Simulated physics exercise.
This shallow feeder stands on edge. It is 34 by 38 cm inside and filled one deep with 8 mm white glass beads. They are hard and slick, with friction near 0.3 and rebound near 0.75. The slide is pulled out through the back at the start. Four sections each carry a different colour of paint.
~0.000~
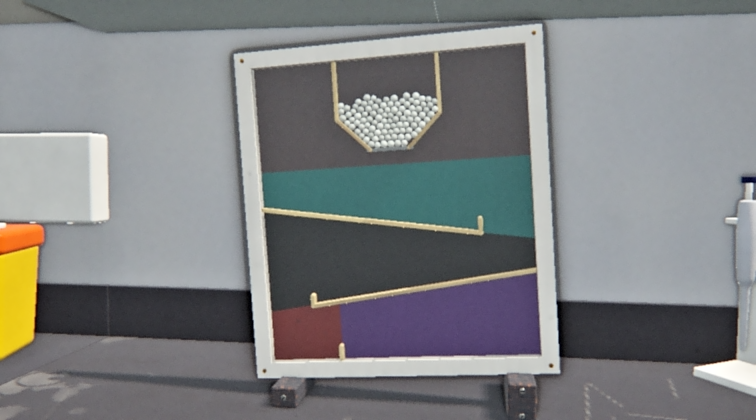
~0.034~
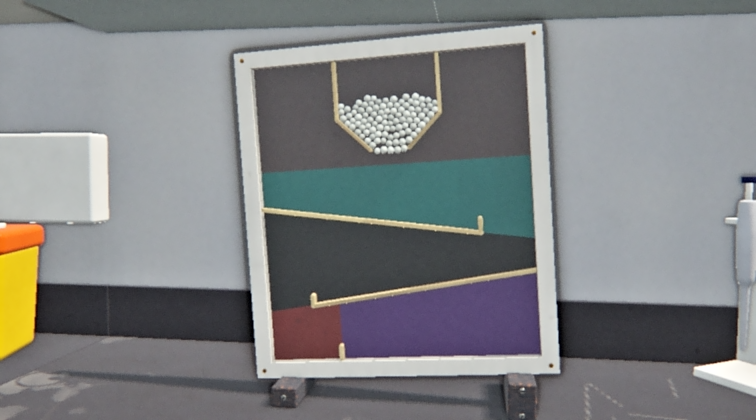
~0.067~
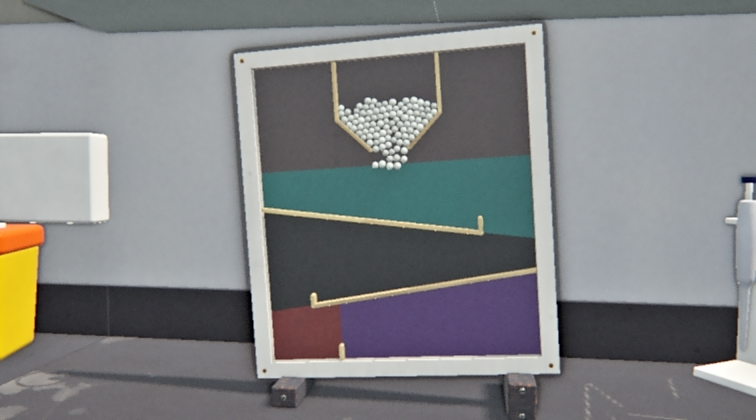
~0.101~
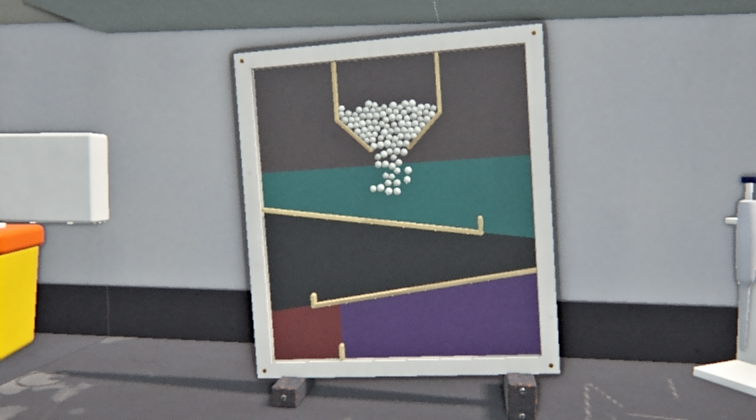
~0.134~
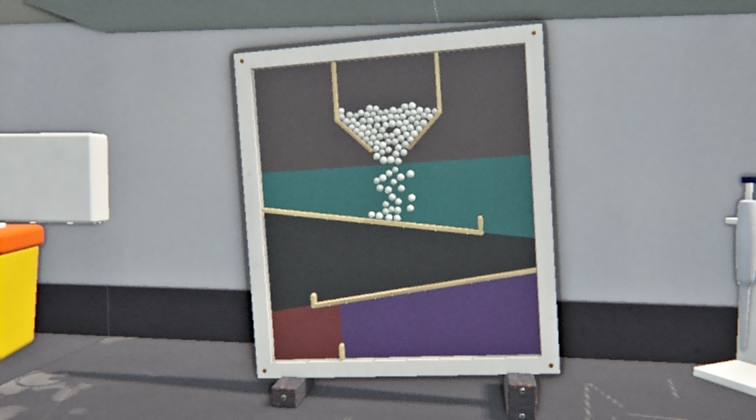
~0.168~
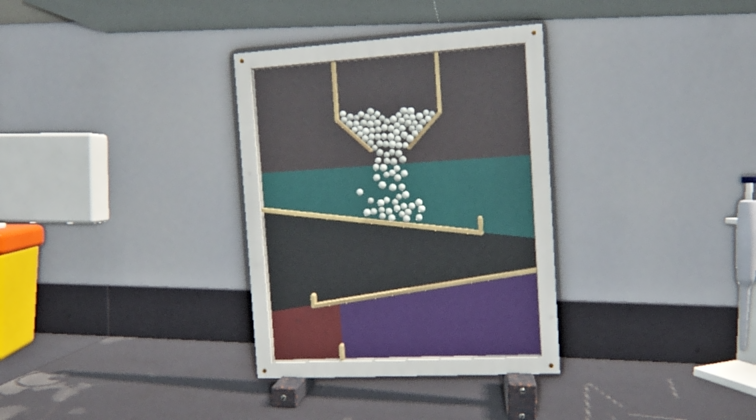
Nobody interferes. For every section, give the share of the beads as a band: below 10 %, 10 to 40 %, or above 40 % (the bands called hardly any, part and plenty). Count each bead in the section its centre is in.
Red: Below 10 %; purple: Below 10 %; turquoise: Above 40 %; black: Below 10 %.
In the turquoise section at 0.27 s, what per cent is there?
Roughly 65 %.
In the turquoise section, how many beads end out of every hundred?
Around 95 percent.
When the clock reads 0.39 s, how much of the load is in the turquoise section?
Share: Near 90 %.
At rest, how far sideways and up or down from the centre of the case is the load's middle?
Offset approx. 1 cm left, 1 cm below.
After 0.27 s, the beads' middle is in line with and 4 cm above the centre; turquoise 65 %.
After 0.39 s, the beads' middle is in line with and 1 cm above the centre; turquoise 90 %.
After 0.62 s, the beads' middle is in line with and level with the centre; turquoise 95 %, black 5 %.
All still by 1.8 s, red 0 %, purple 0 %, turquoise 95 %, black 5 %.
